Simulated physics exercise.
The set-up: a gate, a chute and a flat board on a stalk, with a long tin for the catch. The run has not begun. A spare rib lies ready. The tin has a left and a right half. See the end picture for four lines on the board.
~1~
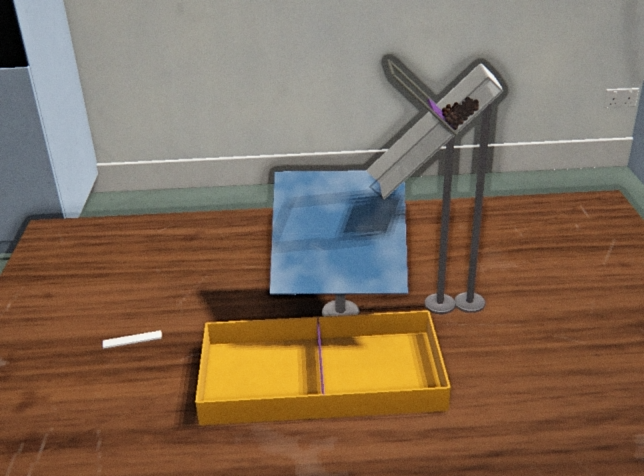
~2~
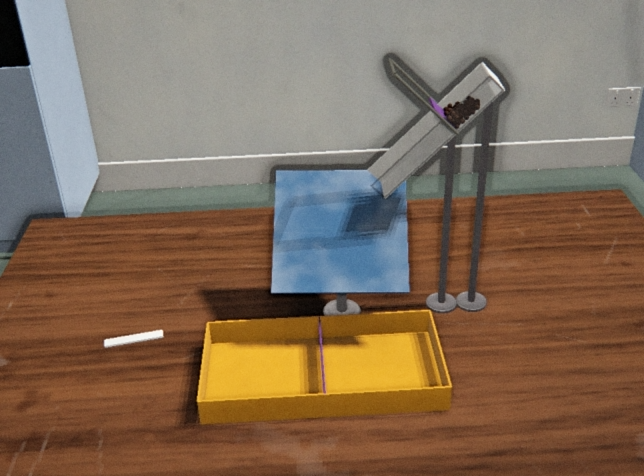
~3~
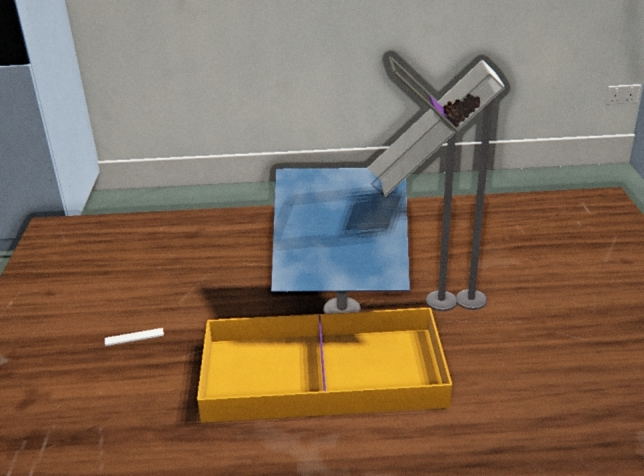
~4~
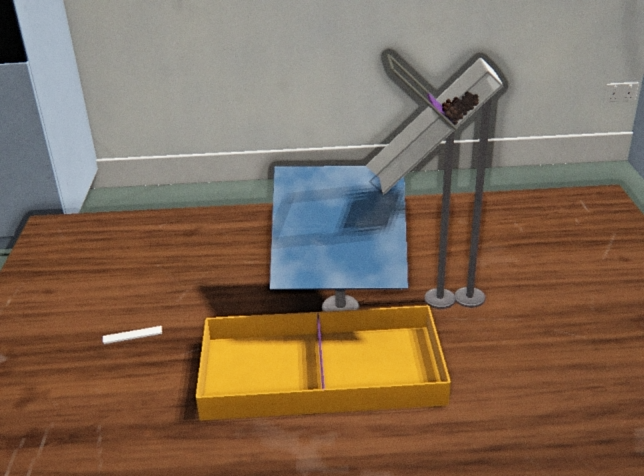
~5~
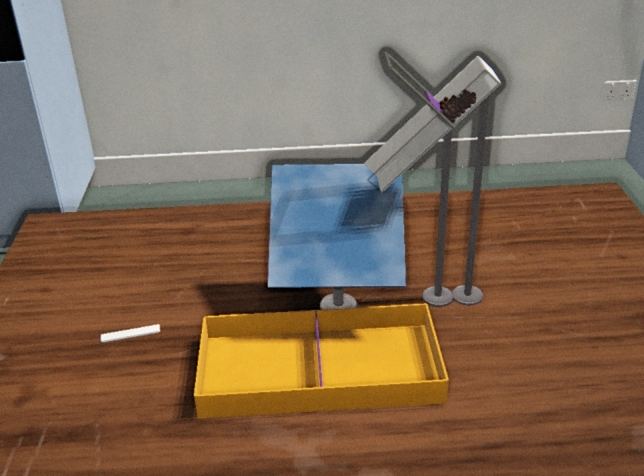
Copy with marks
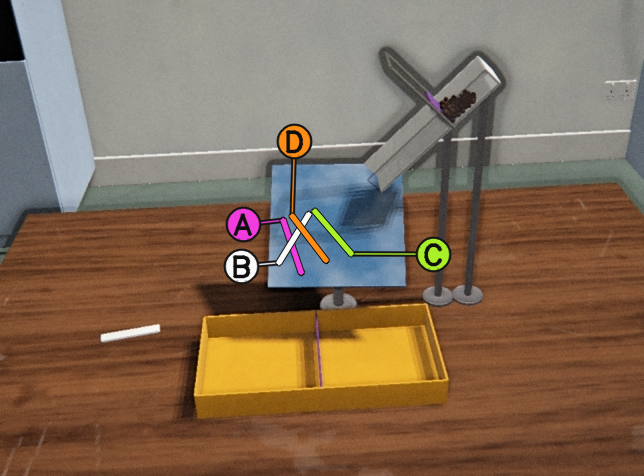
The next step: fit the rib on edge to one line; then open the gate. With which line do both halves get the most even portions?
It is A.
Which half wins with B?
The left half.
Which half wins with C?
The right half.
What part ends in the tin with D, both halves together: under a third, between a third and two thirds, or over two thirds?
Over two thirds.
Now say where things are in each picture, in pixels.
Load behind the gate at (458, 114), allspice berries; lip of the chute at (382, 191), sloping fairly steeply, in the first picture.
Middle of the board at (340, 229), tilted fairly steeply; middle of its low edge at (340, 292); of its high edge at (340, 170), in the second picture.
Front corners of the tin at (198, 399) and (451, 385); front end of its middle wall at (325, 392); gate still shut at (435, 105), in the third picture.
Middle of the load at (458, 109); lip at (382, 186), in the fourth picture.
Middle of the load at (455, 107); lip at (379, 184), in the fifth picture.
On the marked copy, line A from (283, 220) to (301, 272); line B from (308, 214) to (278, 262); line C from (314, 211) to (351, 253); line D from (292, 216) to (326, 260).
With A, of what is caught, about two thirds in the left half, about a third in the right.
With B, of what is caught, most in the left half, about a quarter in the right.
With C, of what is caught, a stray few in the left half, nearly all in the right.
With D, of what is caught, a small part in the left half, most in the right.
